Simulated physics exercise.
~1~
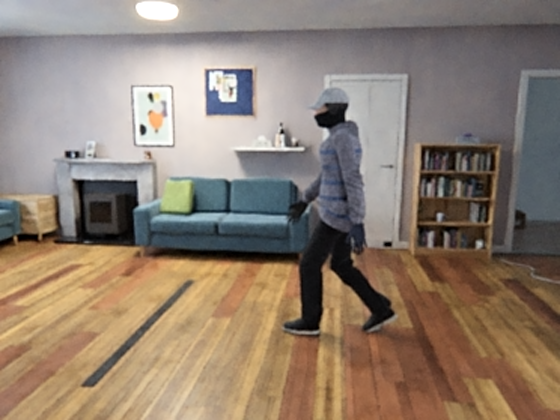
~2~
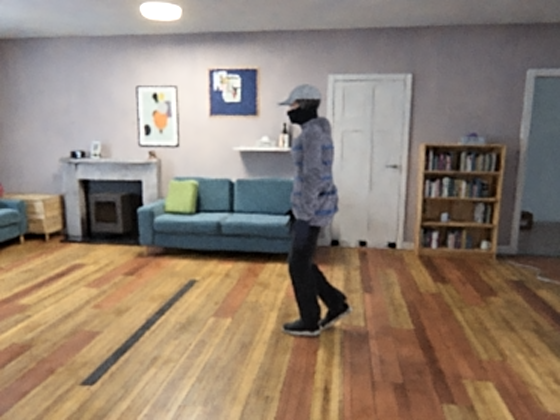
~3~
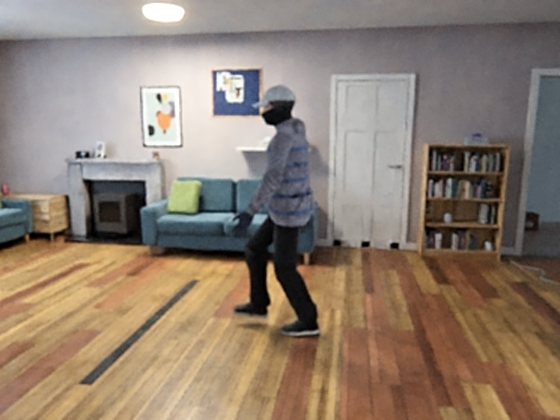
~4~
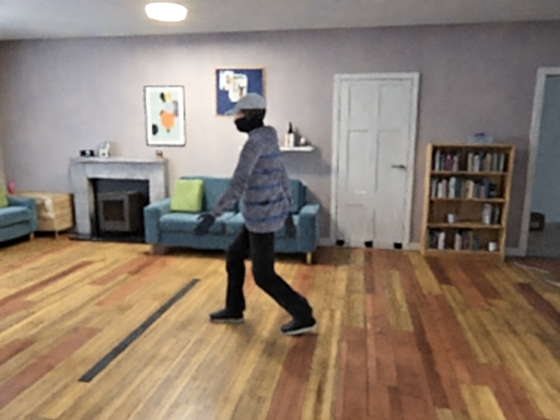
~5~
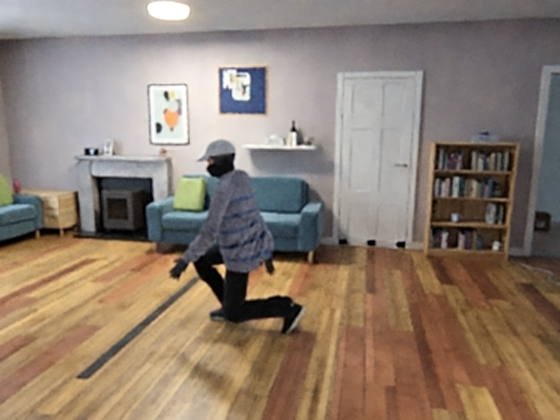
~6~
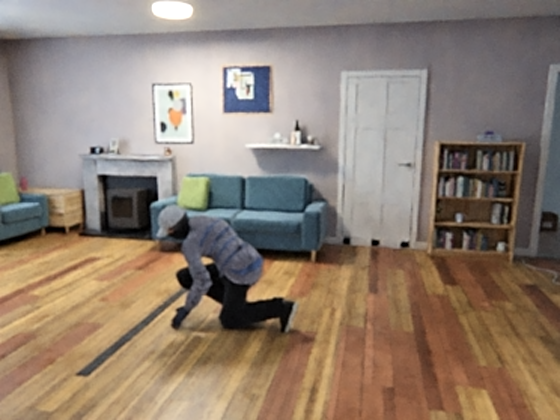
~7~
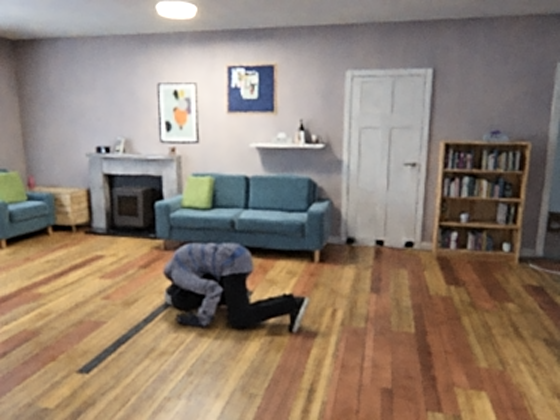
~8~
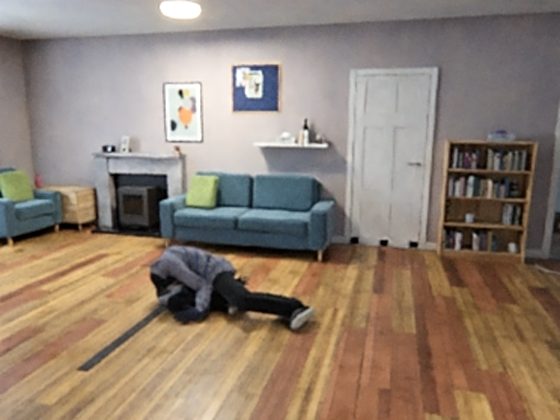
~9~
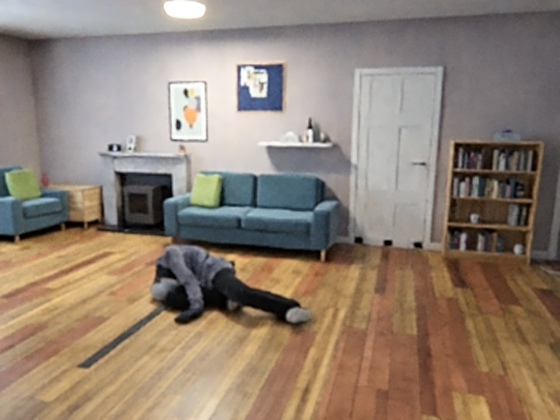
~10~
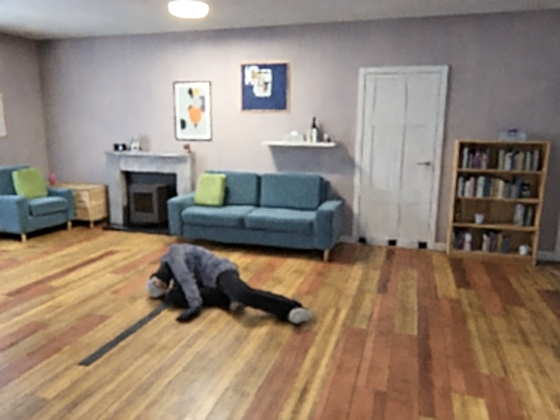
At the start, a person in a grey cap, dark face covering, patterned jacket and black trousers walks left across a wooden floor, past a teal sofa and toward a black strip. The person takes a few steps, then bends the knees and leans forward with arms lowered. They drop to their knees, put their hands to the floor, and fold over with the head down. The body then sinks onto its side, legs stretching out to the right. It ends lying still, the head past the black strip and the hips short of it.
